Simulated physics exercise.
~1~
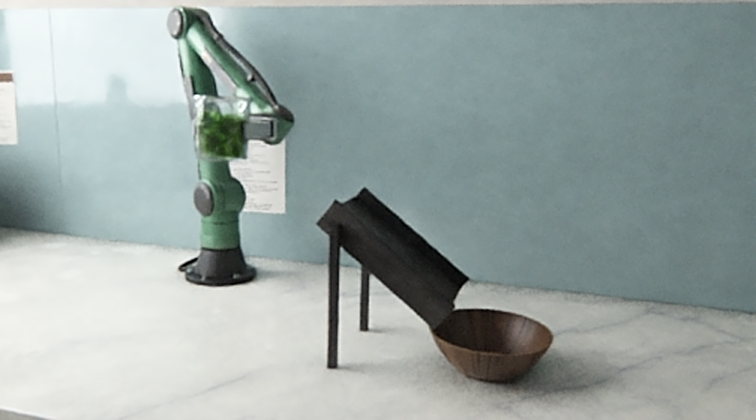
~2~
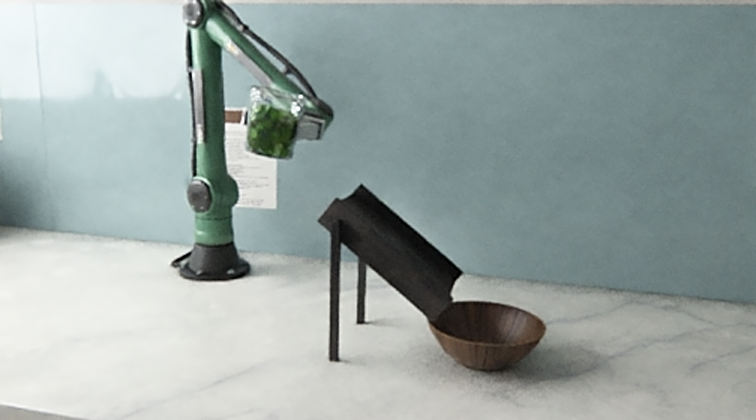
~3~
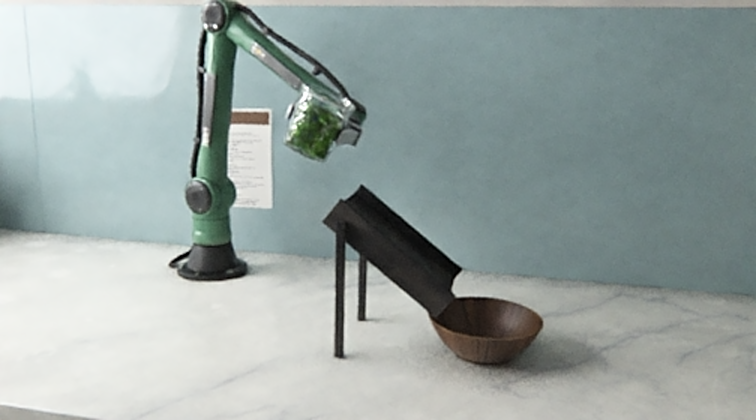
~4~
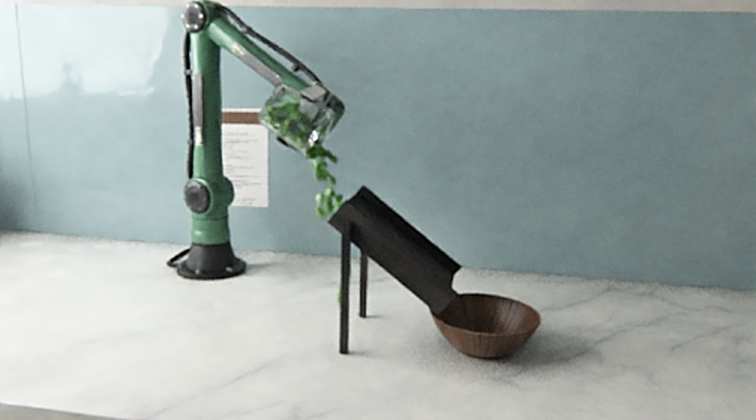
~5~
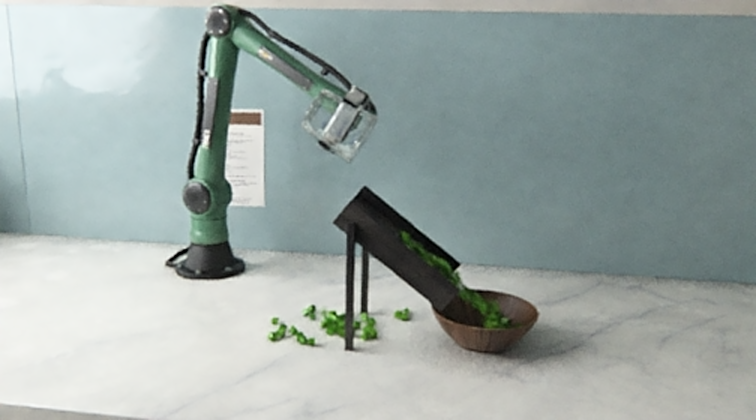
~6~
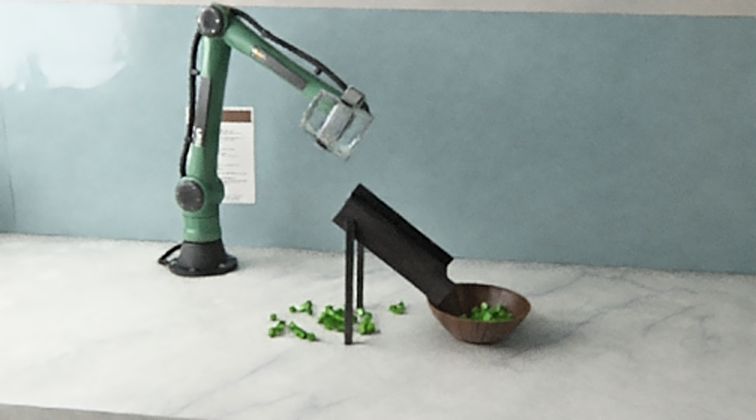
A green robot arm tips green pieces down a black chute, filling a bowl and spilling some.
